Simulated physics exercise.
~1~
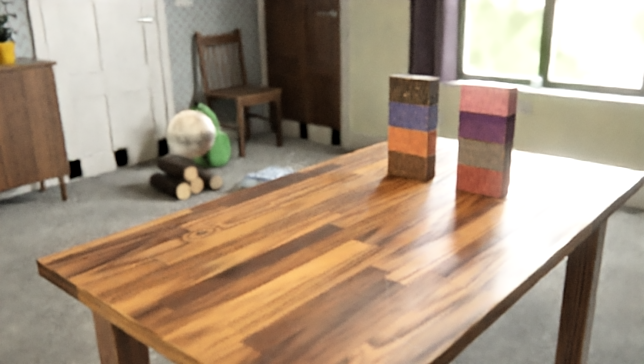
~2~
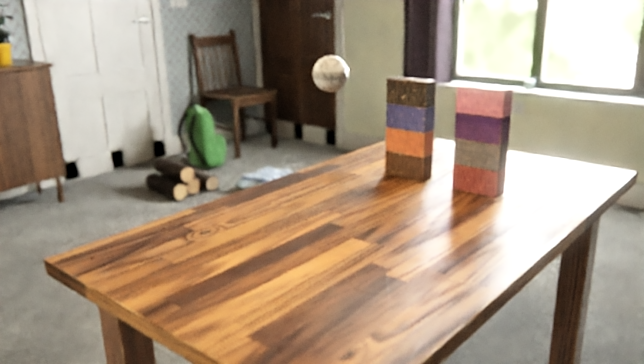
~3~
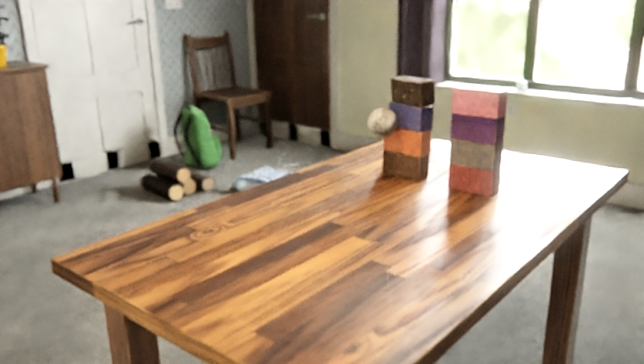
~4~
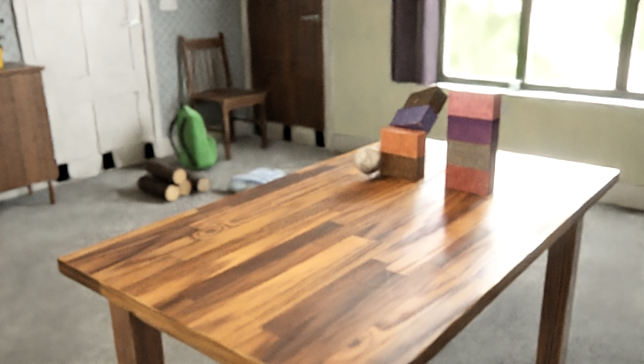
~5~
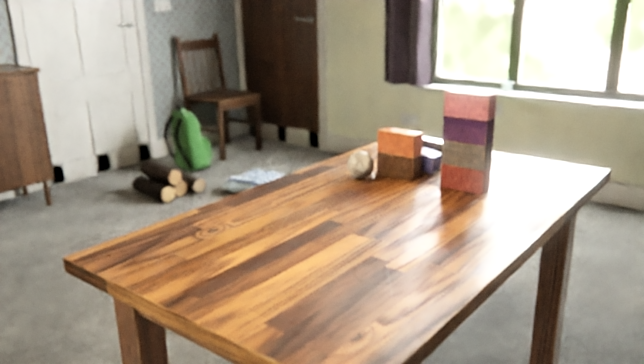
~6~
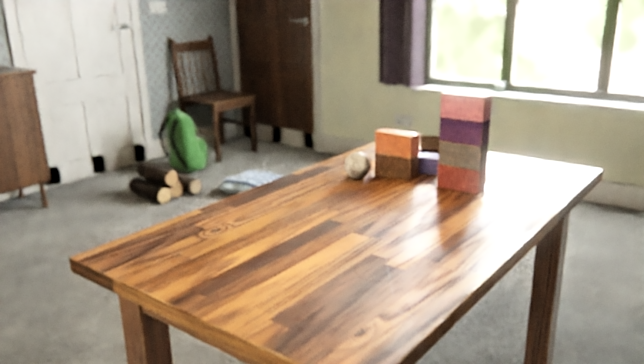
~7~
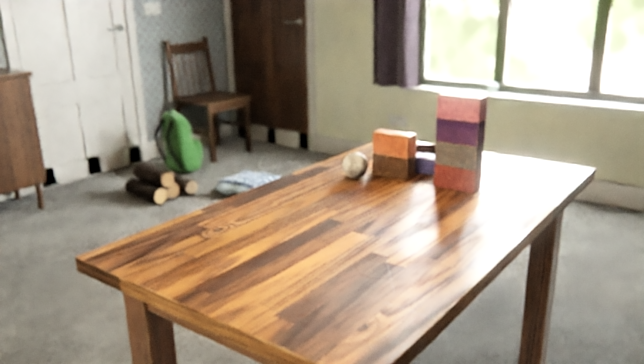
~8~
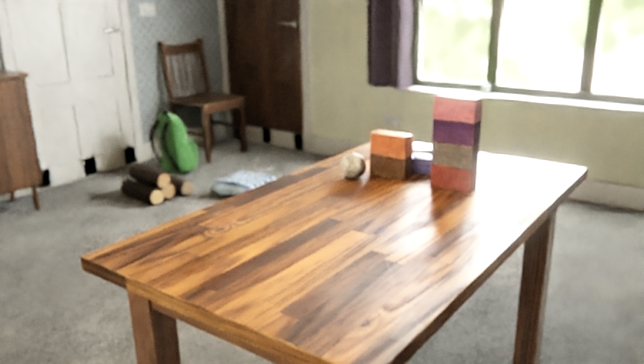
On a wooden table, a ball knocks two top blocks off the left stack.
